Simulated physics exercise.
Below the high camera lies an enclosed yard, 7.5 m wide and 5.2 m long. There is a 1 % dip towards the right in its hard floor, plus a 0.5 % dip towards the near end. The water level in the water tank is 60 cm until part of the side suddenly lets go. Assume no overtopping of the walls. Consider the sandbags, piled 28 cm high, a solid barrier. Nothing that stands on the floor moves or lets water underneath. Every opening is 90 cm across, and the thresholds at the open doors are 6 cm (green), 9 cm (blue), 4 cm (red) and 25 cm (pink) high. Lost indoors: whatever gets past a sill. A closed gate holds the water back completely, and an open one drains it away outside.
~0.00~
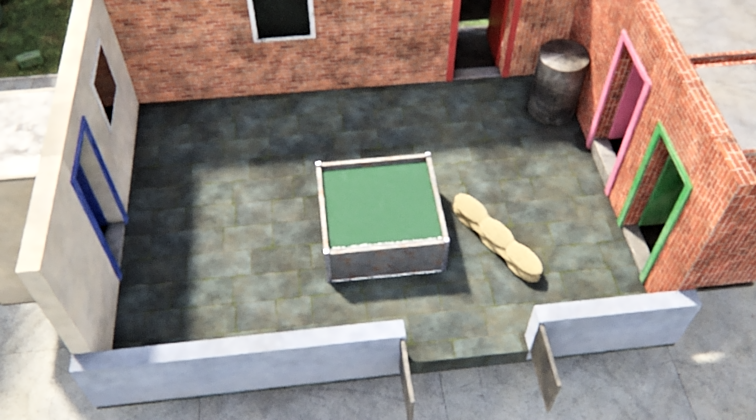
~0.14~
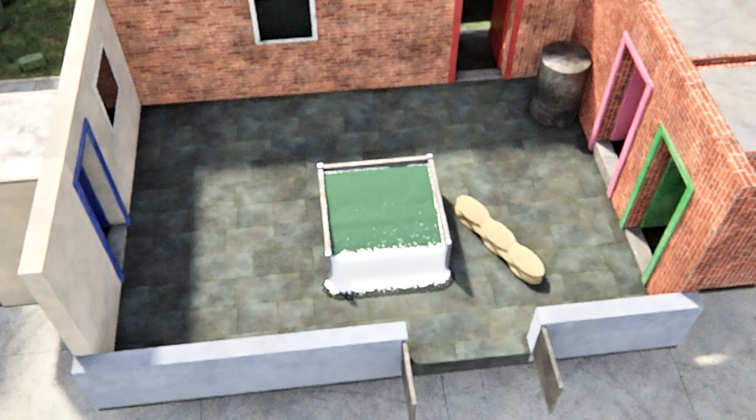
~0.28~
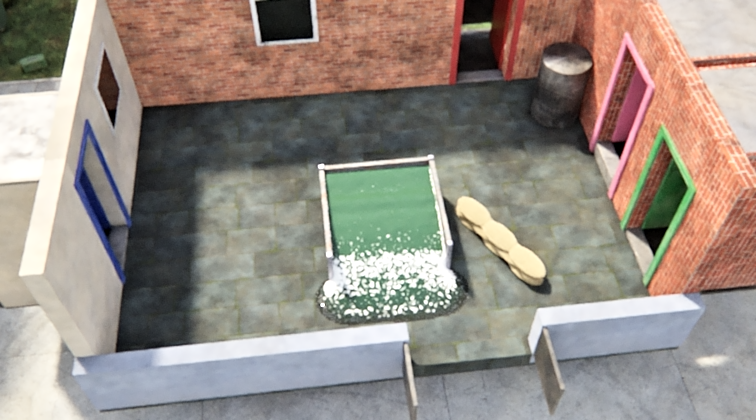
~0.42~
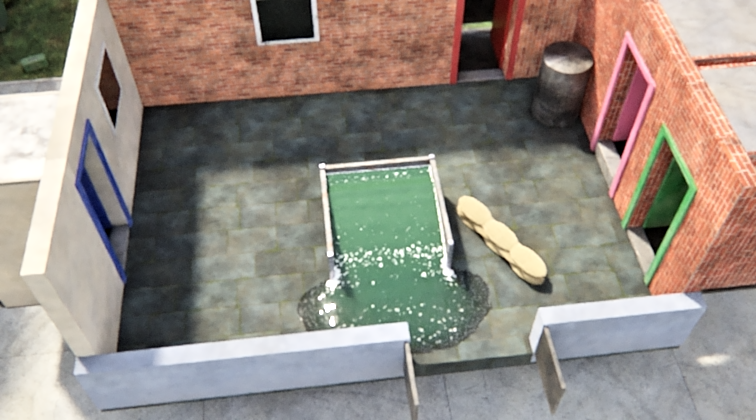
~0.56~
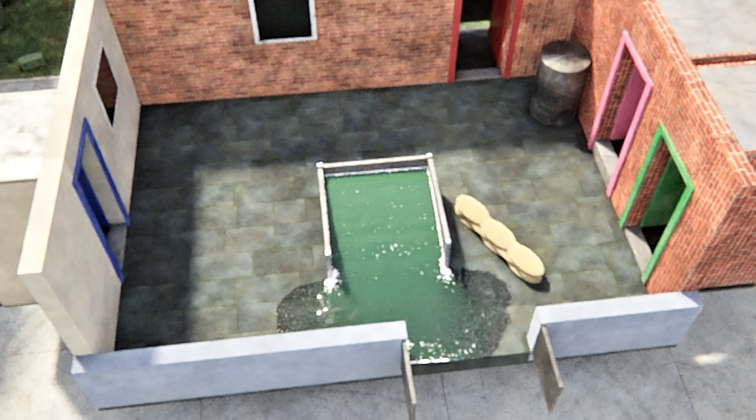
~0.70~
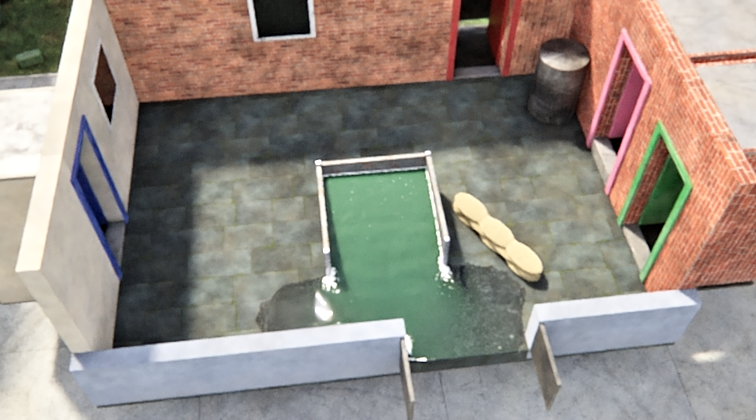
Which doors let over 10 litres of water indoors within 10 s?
The green door: 10 litres or less, the blue door: 10 litres or less, the red door: 10 litres or less, the pink door: 10 litres or less.
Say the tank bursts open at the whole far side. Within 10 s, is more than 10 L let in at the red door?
Relative to that limit, red ends up on the high side.
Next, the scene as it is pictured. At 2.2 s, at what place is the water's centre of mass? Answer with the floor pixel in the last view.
Balance point at about (348, 289).
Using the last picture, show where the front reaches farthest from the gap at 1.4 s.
Roughly at pixel (166, 370).
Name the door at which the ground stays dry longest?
Lab note: Last arrival at the red door.
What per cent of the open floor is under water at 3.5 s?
Near 30 per cent is wet.
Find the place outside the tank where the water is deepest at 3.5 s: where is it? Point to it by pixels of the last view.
The spot is near (110, 376) in the last view.
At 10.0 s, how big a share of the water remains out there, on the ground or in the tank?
That would be close to 46 per cent.
After 1.4 s water covers 15 % of the floor and is deepest (37 cm) near (383, 336); green door not reached, blue door not reached, red door not reached, pink door not reached.
After 2.2 s water covers 20 % of the floor and is deepest (23 cm) near (110, 376); green door not reached, blue door not reached, red door not reached, pink door not reached.
After 3.5 s water covers 30 % of the floor and is deepest (14 cm) near (110, 376); green door 2 cm at the sill, 0 L in, blue door 8 cm at the sill, 0 L in, red door not reached, pink door not reached.
After 6.0 s water covers 55 % of the floor and is deepest (7 cm) near (630, 323); green door 4 cm at the sill, 0 L in, blue door 4 cm at the sill, 0 L in, red door not reached, pink door 2 cm at the sill, 0 L in.
After 10.0 s water covers 75 % of the floor and is deepest (4 cm) near (317, 355); green door 3 cm at the sill, 0 L in, blue door 1 cm at the sill, 0 L in, red door 1 cm at the sill, 0 L in, pink door 2 cm at the sill, 0 L in.
